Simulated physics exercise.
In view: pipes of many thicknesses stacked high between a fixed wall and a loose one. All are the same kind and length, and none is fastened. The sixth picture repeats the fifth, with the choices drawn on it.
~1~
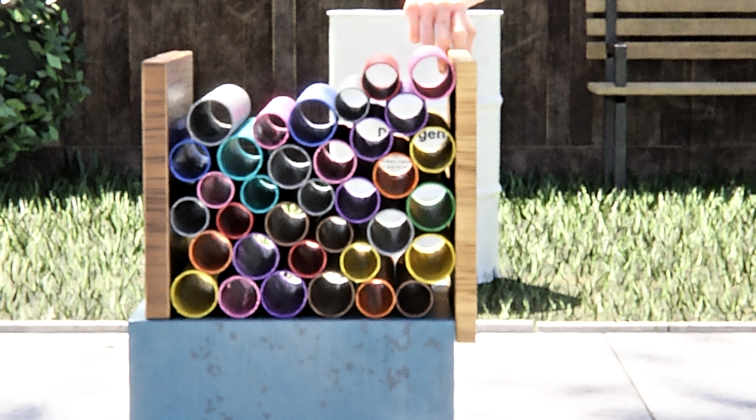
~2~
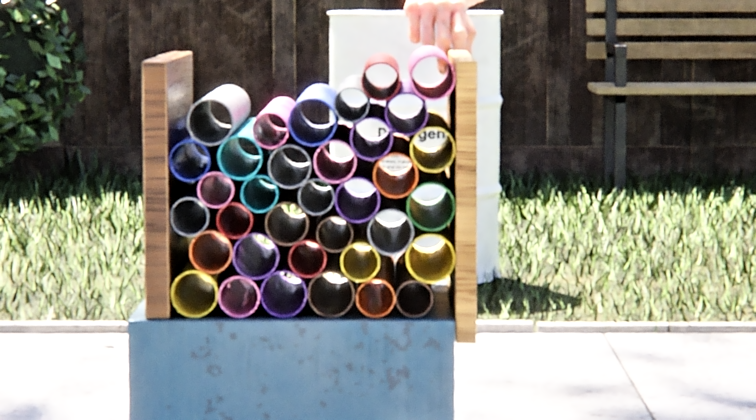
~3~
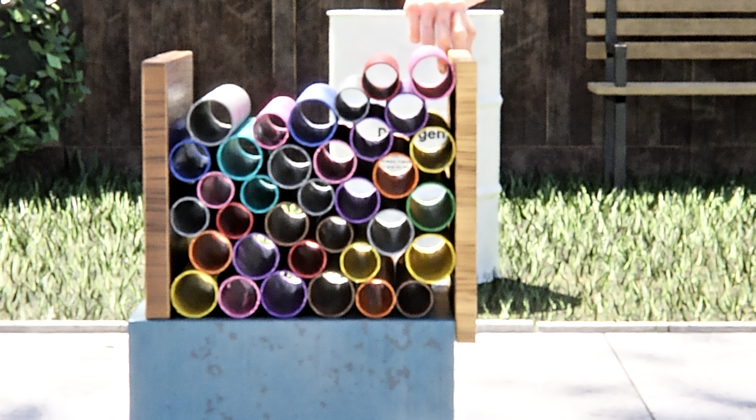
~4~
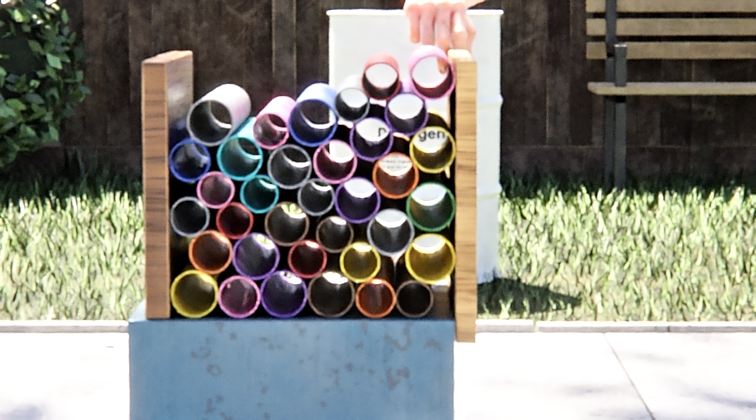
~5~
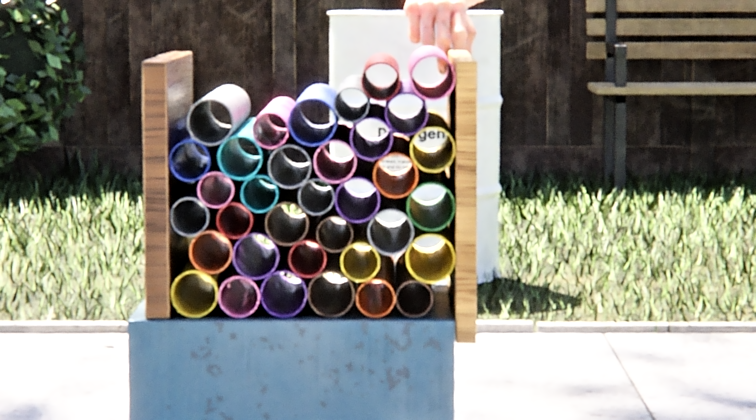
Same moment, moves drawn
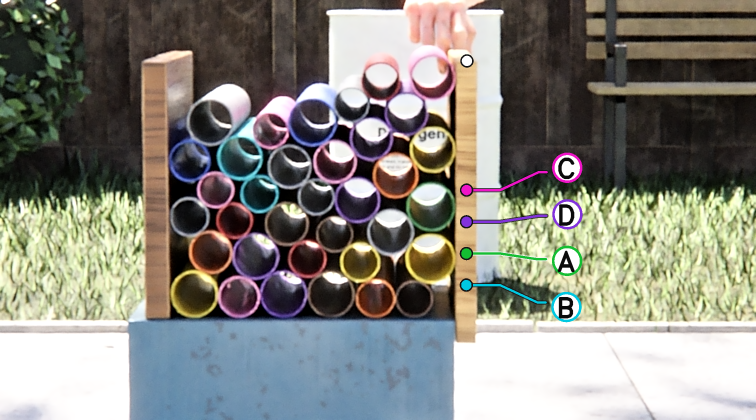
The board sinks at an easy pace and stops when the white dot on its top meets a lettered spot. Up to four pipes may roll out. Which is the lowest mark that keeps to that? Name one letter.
It can be let down to D.
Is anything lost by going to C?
Yes.
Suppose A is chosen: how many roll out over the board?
With A, eight.
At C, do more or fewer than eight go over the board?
Fewer than eight.
On the marked copy, A at (466, 253); B at (466, 285); C at (466, 190); D at (466, 222); the white dot at (467, 61).
With D. Early on, top of the board (456, 133).
Further on, top of the board (456, 217).
At the end, top of the board (456, 221), four out over the board.
As for the rest, A more than four out over the board; B more than four out over the board; C four out over the board.
